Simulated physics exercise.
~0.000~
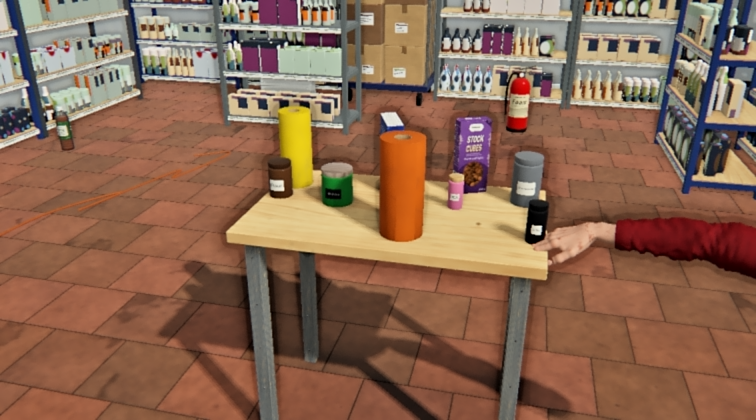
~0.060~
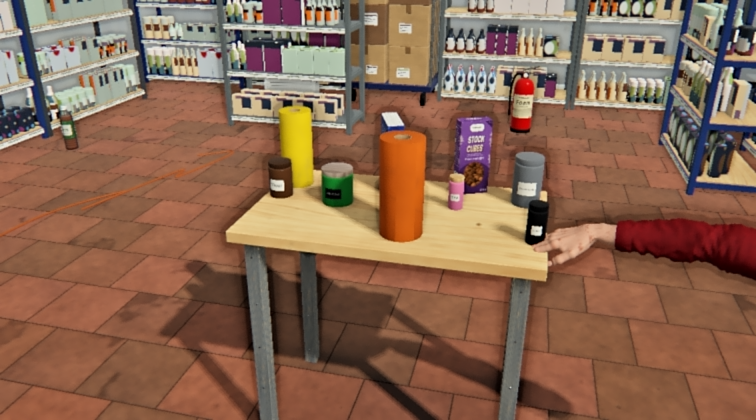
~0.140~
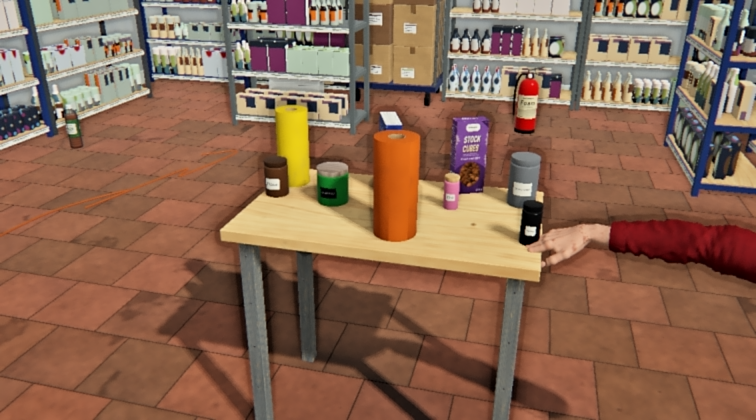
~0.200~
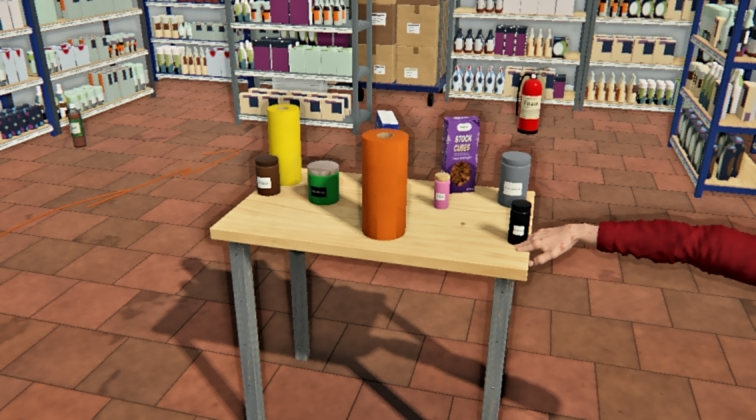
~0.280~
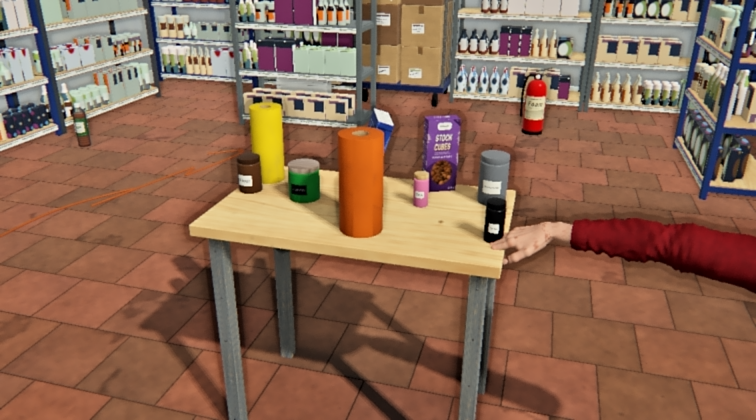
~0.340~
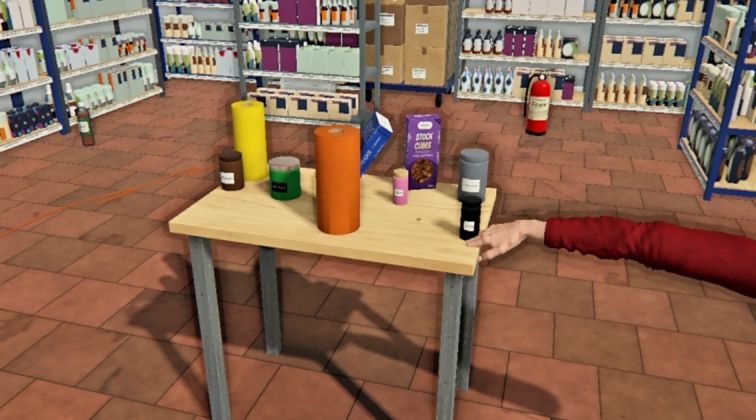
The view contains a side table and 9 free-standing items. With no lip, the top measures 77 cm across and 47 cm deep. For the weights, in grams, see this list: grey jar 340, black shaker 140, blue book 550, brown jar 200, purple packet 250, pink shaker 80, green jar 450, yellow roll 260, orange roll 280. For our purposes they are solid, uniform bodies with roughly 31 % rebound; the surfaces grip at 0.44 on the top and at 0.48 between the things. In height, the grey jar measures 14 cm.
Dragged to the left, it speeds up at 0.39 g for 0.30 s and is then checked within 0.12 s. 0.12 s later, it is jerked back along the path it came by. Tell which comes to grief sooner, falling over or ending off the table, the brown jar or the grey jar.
It is the former one.
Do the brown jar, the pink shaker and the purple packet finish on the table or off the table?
Well, the brown jar does come off, the pink shaker does not come off, and the purple packet does come off.
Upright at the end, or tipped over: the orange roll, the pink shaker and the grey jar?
In the last frame the orange roll does not stay up, the pink shaker does not stay up and the grey jar remains up.
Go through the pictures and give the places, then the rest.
Brown jar (280, 178); grey jar (527, 180), in the first frame.
Purple packet (472, 156); pink shaker (456, 192), in the second frame.
Table 1 cm from its start; green jar (333, 184); yellow roll (293, 146), in the third frame.
Table 4 cm from its start; orange roll (384, 185), in the fourth frame.
Table 9 cm from its start; purple packet (440, 154), in the fifth frame.
Table 15 cm from its start; brown jar (232, 171); grey jar (473, 177), in the sixth frame.
Around 0.64 s, table 24 cm from its start; blue book, brown jar and yellow roll now off the table; grey jar shifted 9 cm near (410, 170); pink shaker on its side.
Around 0.94 s, table 3 cm from its start; purple packet now off the table; grey jar shifted 9 cm near (484, 178); orange roll on its side.
Around 1.24 s, orange roll on its side; pink shaker on its side.
Finally (1.7 s), off the table, blue book, brown jar, purple packet and yellow roll; on their side or leaning hard on the table, pink shaker and orange roll; the other 3 still in place (within 5 cm). Final places as that camera would see them, brown jar near (69, 335), grey jar near (525, 182). Brown jar went at 0.50 s; grey jar was never lost.
